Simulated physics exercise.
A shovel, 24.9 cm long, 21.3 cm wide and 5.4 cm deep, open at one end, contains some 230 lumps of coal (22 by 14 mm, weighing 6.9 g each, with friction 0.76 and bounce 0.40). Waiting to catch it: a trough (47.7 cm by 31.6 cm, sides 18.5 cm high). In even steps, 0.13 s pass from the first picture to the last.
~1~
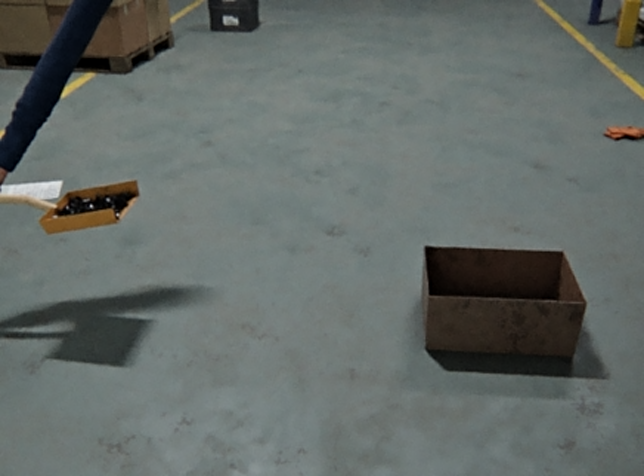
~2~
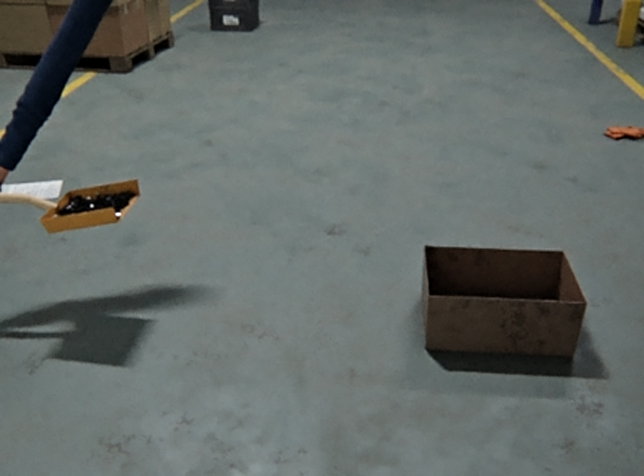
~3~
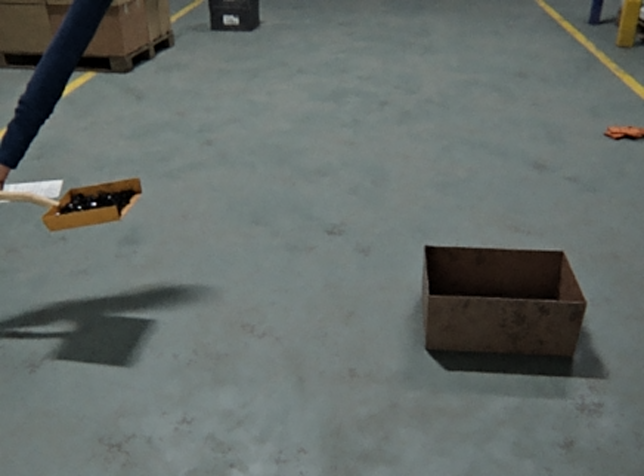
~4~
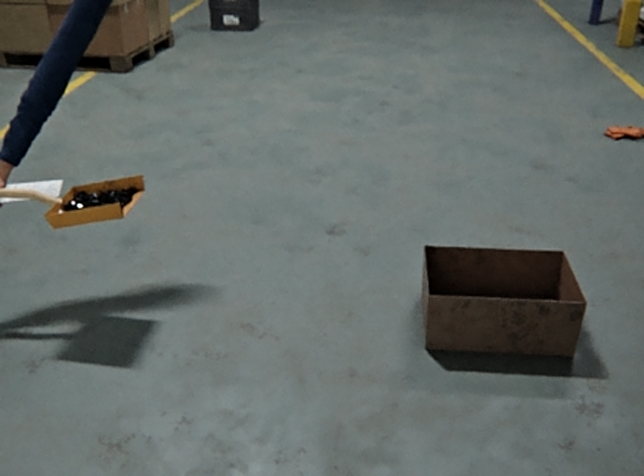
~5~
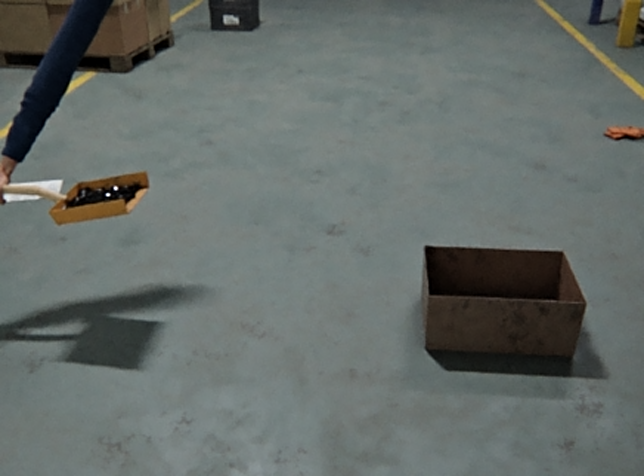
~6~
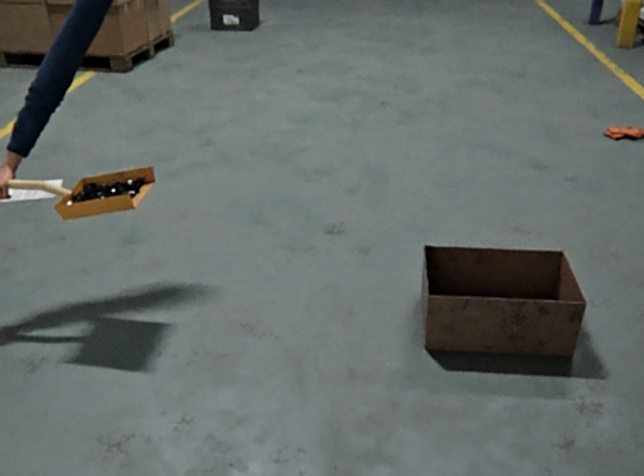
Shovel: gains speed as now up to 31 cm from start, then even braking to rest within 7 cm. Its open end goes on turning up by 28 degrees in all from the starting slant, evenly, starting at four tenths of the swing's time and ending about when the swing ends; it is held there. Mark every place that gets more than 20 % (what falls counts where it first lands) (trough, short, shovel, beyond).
In the trough: Under; on the ground short of the target's middle: Over; in the shovel: Over; on the ground beyond it: Under.
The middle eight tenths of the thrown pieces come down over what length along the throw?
About 45 cm.
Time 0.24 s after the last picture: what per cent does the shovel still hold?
I'd put it near 75 in a hundred.
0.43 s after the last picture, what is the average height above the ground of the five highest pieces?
About 65 cm.
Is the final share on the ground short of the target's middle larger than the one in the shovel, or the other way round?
If you compare the two, more of the load comes to rest in the shovel.
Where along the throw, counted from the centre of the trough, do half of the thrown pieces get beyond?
Around 55 centimetres short of the centre.
Then, 0.13 s after the last picture, tilt 24 degrees; shovel 100 %; middle of all pieces near (148, 171).
Then, 0.24 s after the last picture, tilt 38 degrees; shovel 75 %, in the air 25 %; middle of all pieces near (194, 151).
Then, 0.33 s after the last picture, tilt 39 degrees; shovel 60 %, in the air 40 %; middle of all pieces near (208, 147).
Then, 0.43 s after the last picture, tilt 39 degrees; shovel 60 %, in the air 40 %; middle of all pieces near (218, 159).
In the end, trough 0 %, short 45 %, shovel 55 %, beyond 0 %.
